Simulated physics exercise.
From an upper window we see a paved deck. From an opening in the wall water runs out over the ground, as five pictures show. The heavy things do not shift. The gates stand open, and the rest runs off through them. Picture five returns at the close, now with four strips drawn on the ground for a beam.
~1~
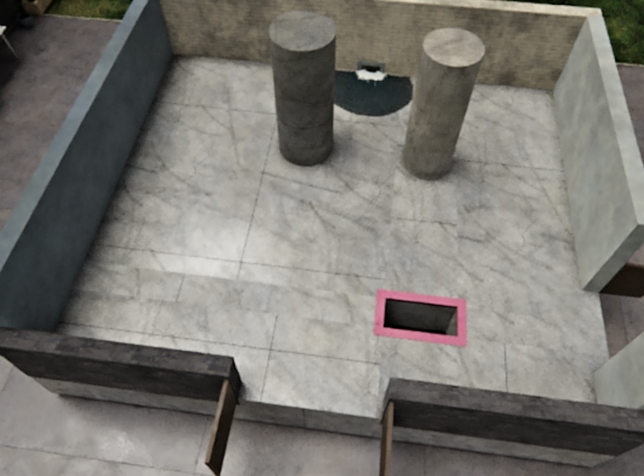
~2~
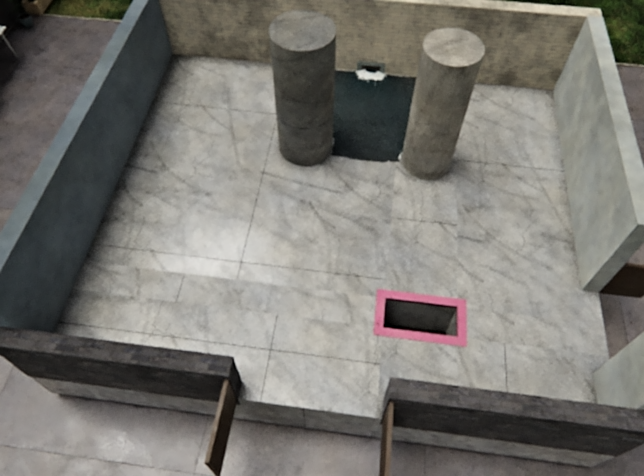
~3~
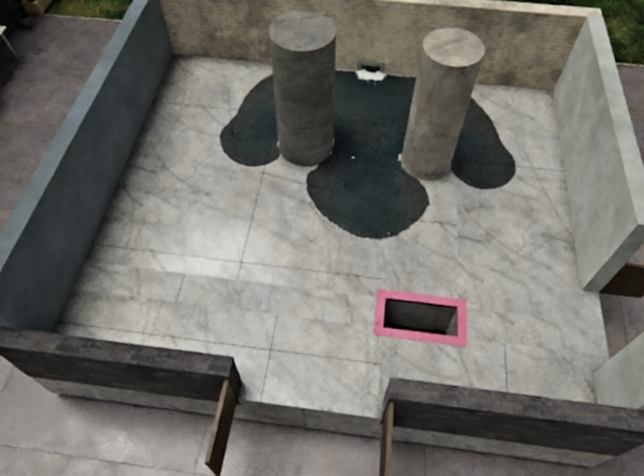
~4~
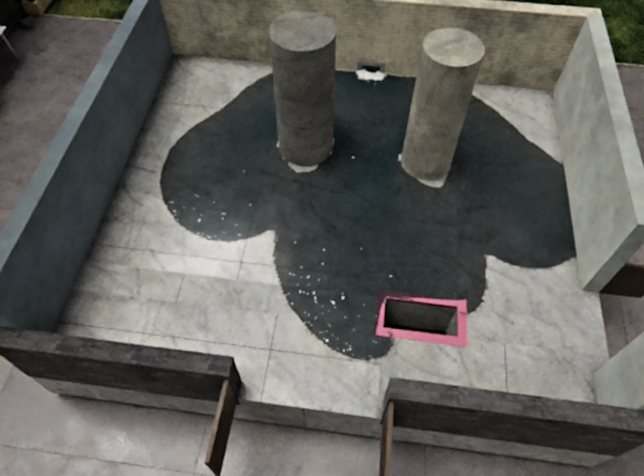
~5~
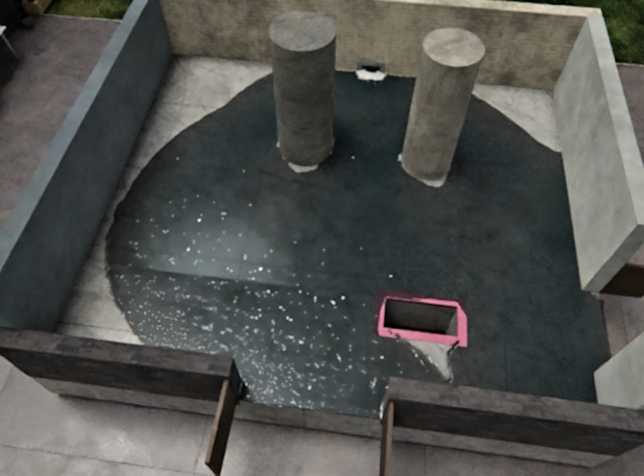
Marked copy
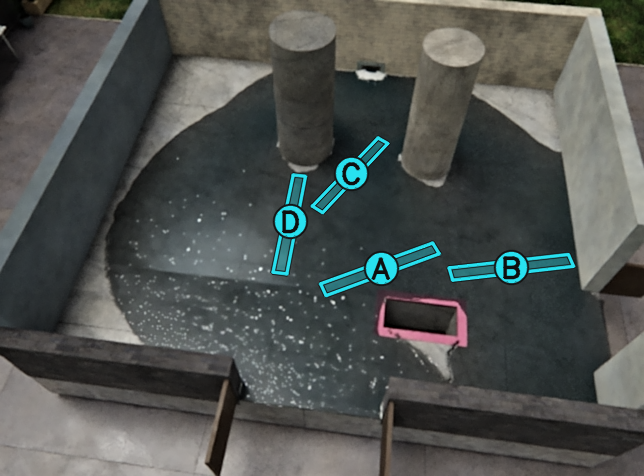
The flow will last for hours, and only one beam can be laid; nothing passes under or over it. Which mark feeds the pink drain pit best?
B is best.
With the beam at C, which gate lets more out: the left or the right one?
The left gate.
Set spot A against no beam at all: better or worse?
It is worse.
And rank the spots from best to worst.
Best to worst: B, D, C, A.
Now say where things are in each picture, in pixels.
Outfall at (371, 68); pink drain pit at (421, 317); open gate at (587, 330); open gate at (312, 390); water covers 4 % of the ground and shows as far out as (357, 110); pink drain pit still dry.
Water covers 12 % of the ground and shows as far out as (340, 152); pink drain pit still dry.
Water covers 24 % of the ground and shows as far out as (385, 230); pink drain pit still dry.
Water covers 50 % of the ground and shows as far out as (375, 347); pink drain pit taking water.
Water covers 76 % of the ground and shows as far out as (574, 368); pink drain pit taking water.
On the marked copy, A from (323, 289) to (435, 248); B from (450, 273) to (570, 260); C from (317, 209) to (382, 140); D from (279, 273) to (299, 175).
If A is chosen, about 11 % of the stream runs into the pink drain pit, about 89 % out by the gates.
If B is chosen, about 40 % of the stream runs into the pink drain pit, about 60 % out by the gates.
If C is chosen, about 22 % of the stream runs into the pink drain pit, about 77 % out by the gates.
If D is chosen, about 30 % of the stream runs into the pink drain pit, about 70 % out by the gates.
